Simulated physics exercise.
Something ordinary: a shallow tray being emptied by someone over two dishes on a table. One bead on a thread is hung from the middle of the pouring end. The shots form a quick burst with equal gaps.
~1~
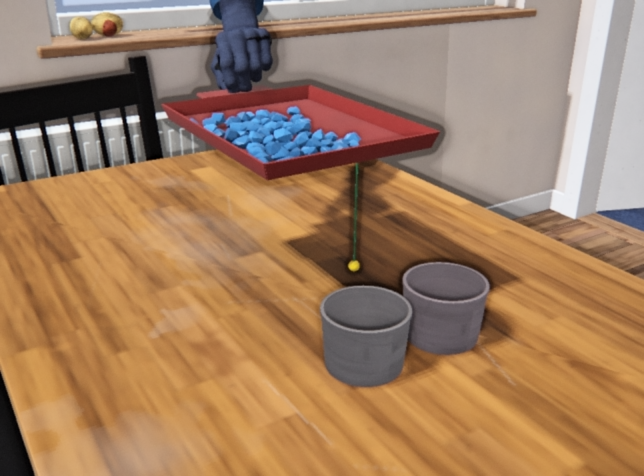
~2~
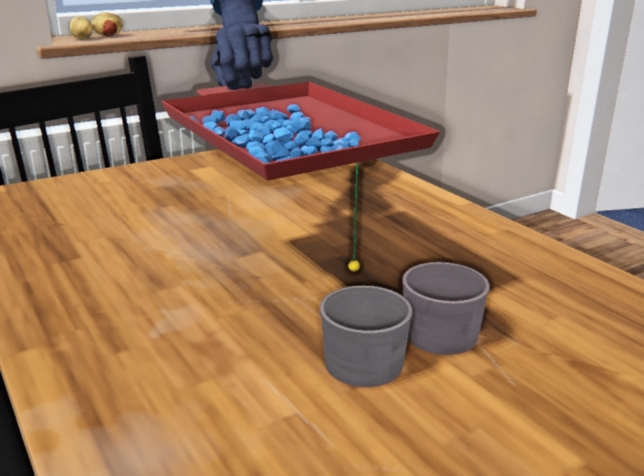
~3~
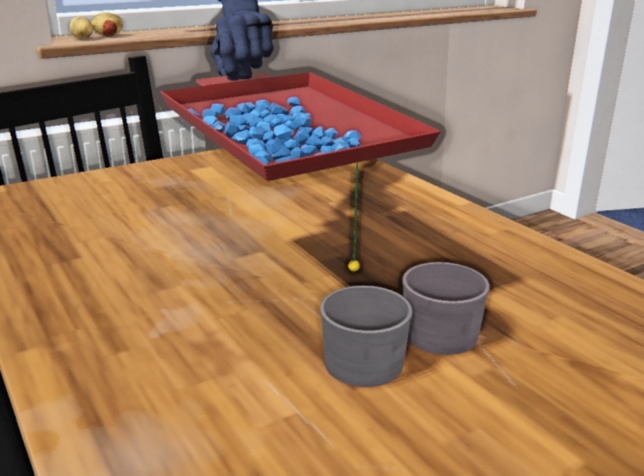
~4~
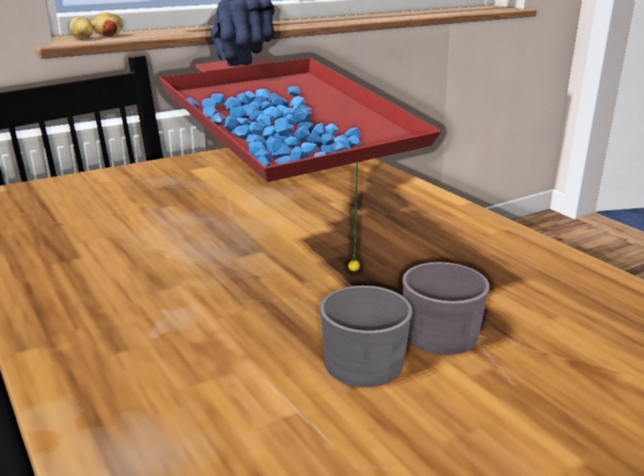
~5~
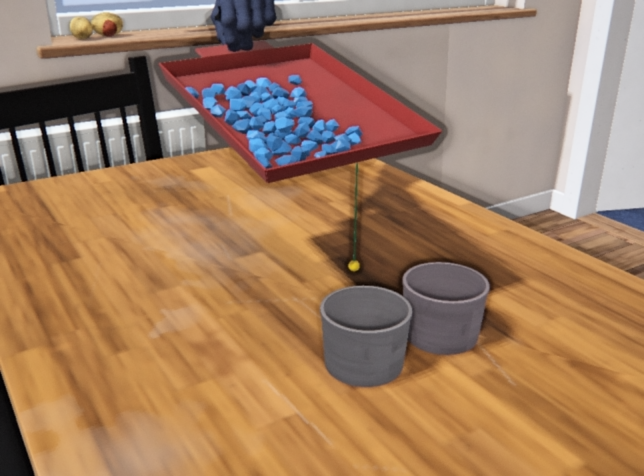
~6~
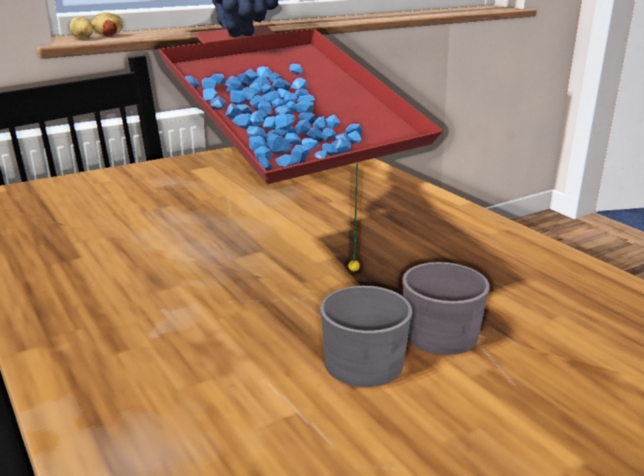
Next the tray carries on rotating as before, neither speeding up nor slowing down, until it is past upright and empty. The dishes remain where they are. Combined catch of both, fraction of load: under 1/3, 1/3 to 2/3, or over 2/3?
1/3 to 2/3.
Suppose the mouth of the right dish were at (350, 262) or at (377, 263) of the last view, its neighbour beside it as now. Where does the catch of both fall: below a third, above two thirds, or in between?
Trial 1 - below one third. Trial 2 - under a third.
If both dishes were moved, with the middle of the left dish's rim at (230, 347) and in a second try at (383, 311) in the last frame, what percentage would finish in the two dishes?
Near 60 % and 30 %.
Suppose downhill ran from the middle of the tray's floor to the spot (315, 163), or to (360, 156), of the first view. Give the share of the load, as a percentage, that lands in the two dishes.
30 % and 70 %.
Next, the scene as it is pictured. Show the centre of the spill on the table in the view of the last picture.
I'd put the middle somewhere around (315, 389) in the last picture.
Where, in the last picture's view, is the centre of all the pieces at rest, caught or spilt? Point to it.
I'd say the middle ends up at about (351, 362).
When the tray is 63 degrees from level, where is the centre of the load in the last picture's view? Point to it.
Around (305, 130).
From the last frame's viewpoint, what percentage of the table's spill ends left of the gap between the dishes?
It comes to about 80 percent.
Shortly afterwards, tray tipped steeply; all but a few on the tray; only a few outside both; only a few in the air.
Next, tray tipped past a quarter turn; a little on the tray; near a third in the left dish; only a few in the right dish; near a third outside both; a little in the air.
Some moments later, tray tipped past a quarter turn; near half in the left dish; a little in the right dish; near half outside both.
In the end, tray tipped past a quarter turn; near half in the left dish; a little in the right dish; near half outside both.
